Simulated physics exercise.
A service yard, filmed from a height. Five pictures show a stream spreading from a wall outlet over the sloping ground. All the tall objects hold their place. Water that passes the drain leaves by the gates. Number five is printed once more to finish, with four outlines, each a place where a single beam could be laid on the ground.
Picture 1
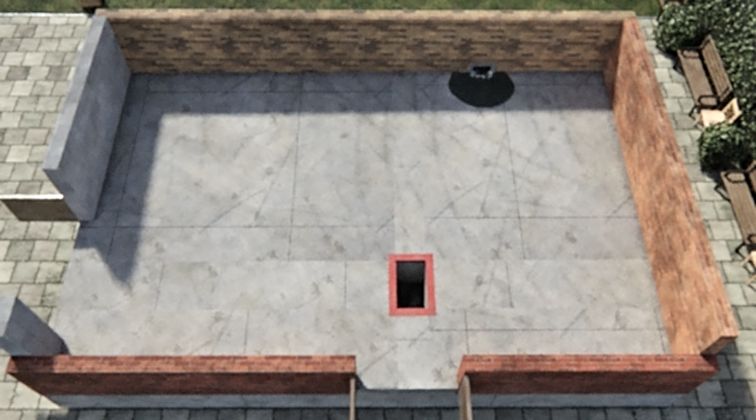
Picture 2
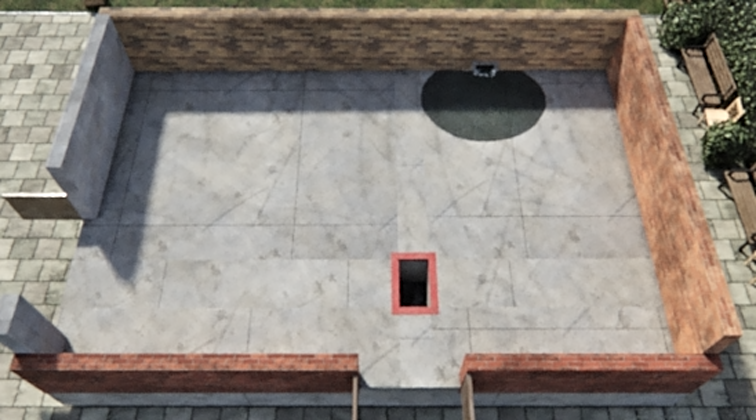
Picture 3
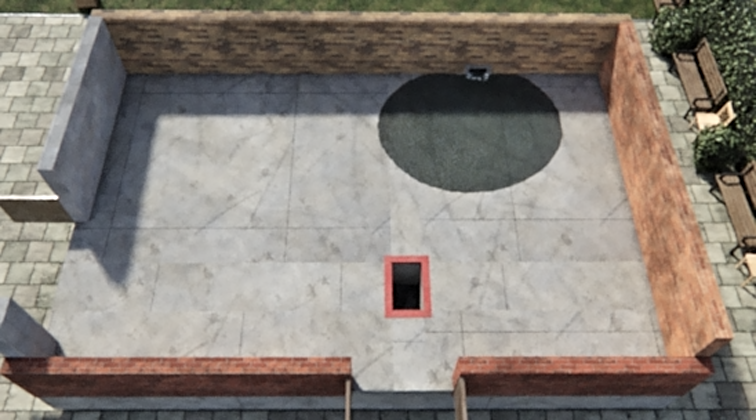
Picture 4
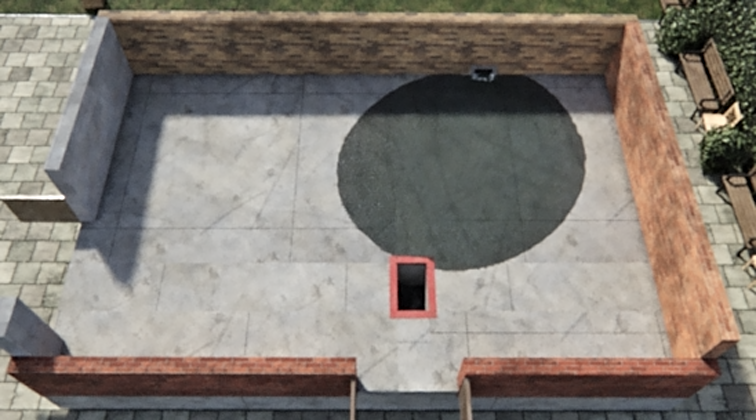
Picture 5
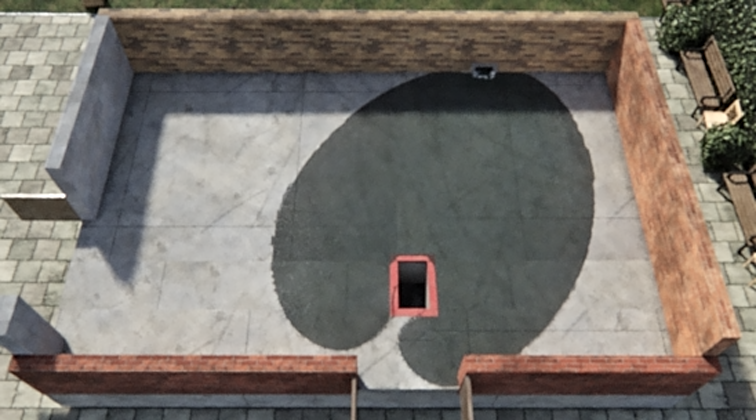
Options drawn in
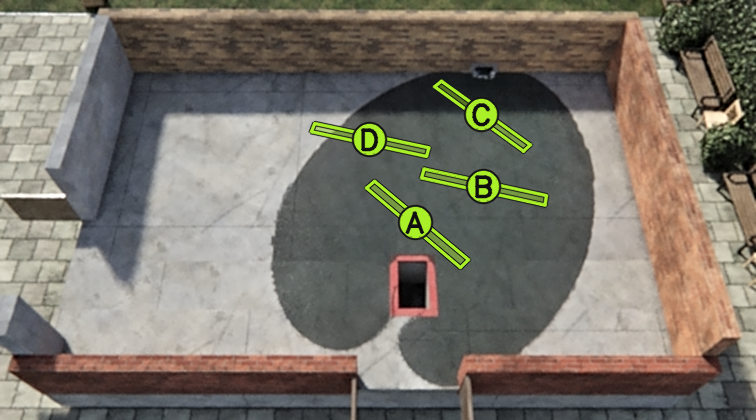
A walled service yard with a pale paved floor is seen from high above. Brick walls line the back, right and front, a grey wall stands at left, benches and bushes sit outside at right, and a red-rimmed gully lies near the front gap. Dark water spreads from a small outfall at the back wall, widening forward and leftward until it surrounds much of the gully and enters it.
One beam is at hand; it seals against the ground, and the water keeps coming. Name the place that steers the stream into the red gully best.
D beats the others.
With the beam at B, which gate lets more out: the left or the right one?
More leaves on the left.
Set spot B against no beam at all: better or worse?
Worse.
On the marked copy, A from (370, 184) to (464, 263); B from (422, 173) to (545, 200); C from (438, 83) to (526, 148); D from (313, 127) to (427, 152).
Choosing A, next to none of the stream runs into the red gully, about 93 % out by the gates.
Choosing B, about 2 % of the stream runs into the red gully, about 95 % out by the gates.
Choosing C, about 5 % of the stream runs into the red gully, about 89 % out by the gates.
Choosing D, about 27 % of the stream runs into the red gully, about 68 % out by the gates.
